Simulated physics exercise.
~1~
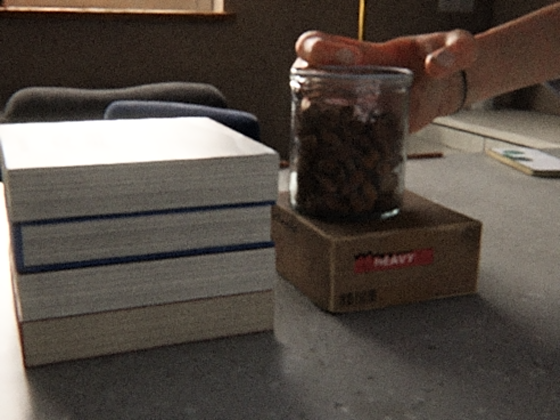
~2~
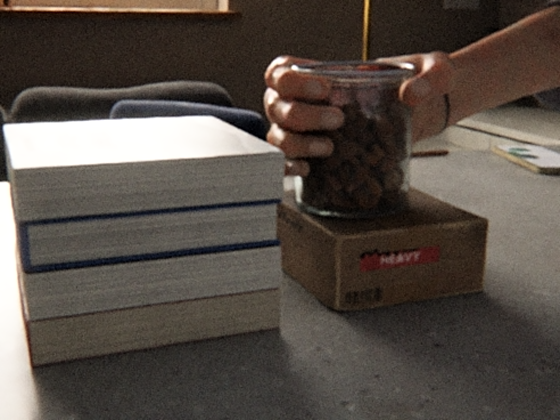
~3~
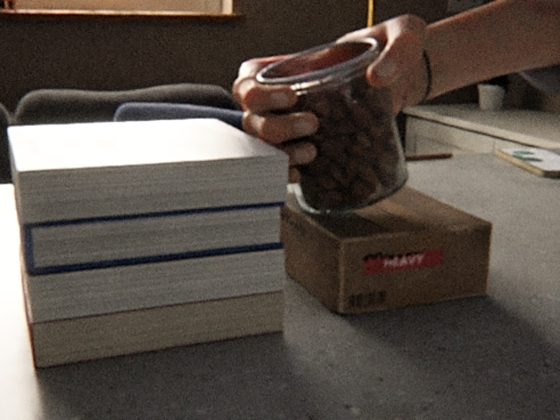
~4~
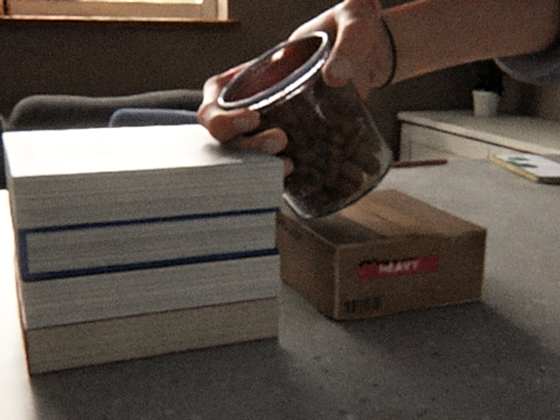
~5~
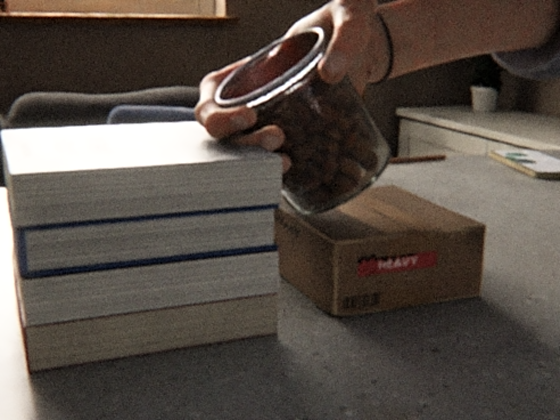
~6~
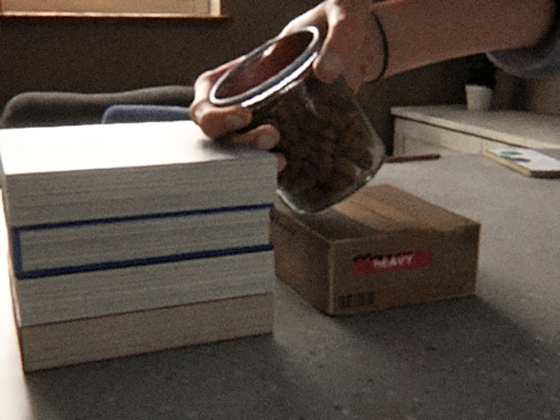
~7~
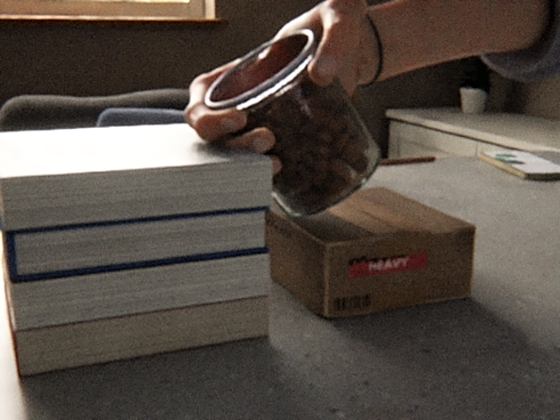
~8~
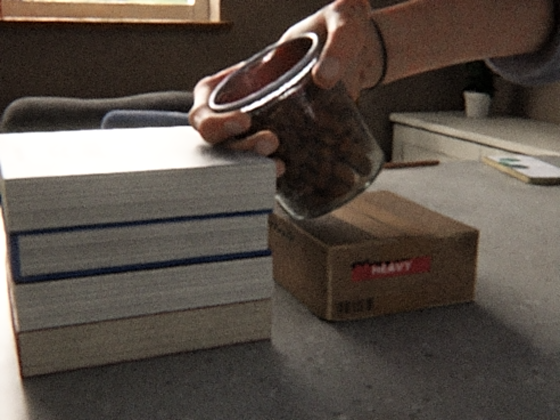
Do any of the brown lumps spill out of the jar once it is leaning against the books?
No, all of the brown lumps stay inside the jar while it leans against the books.
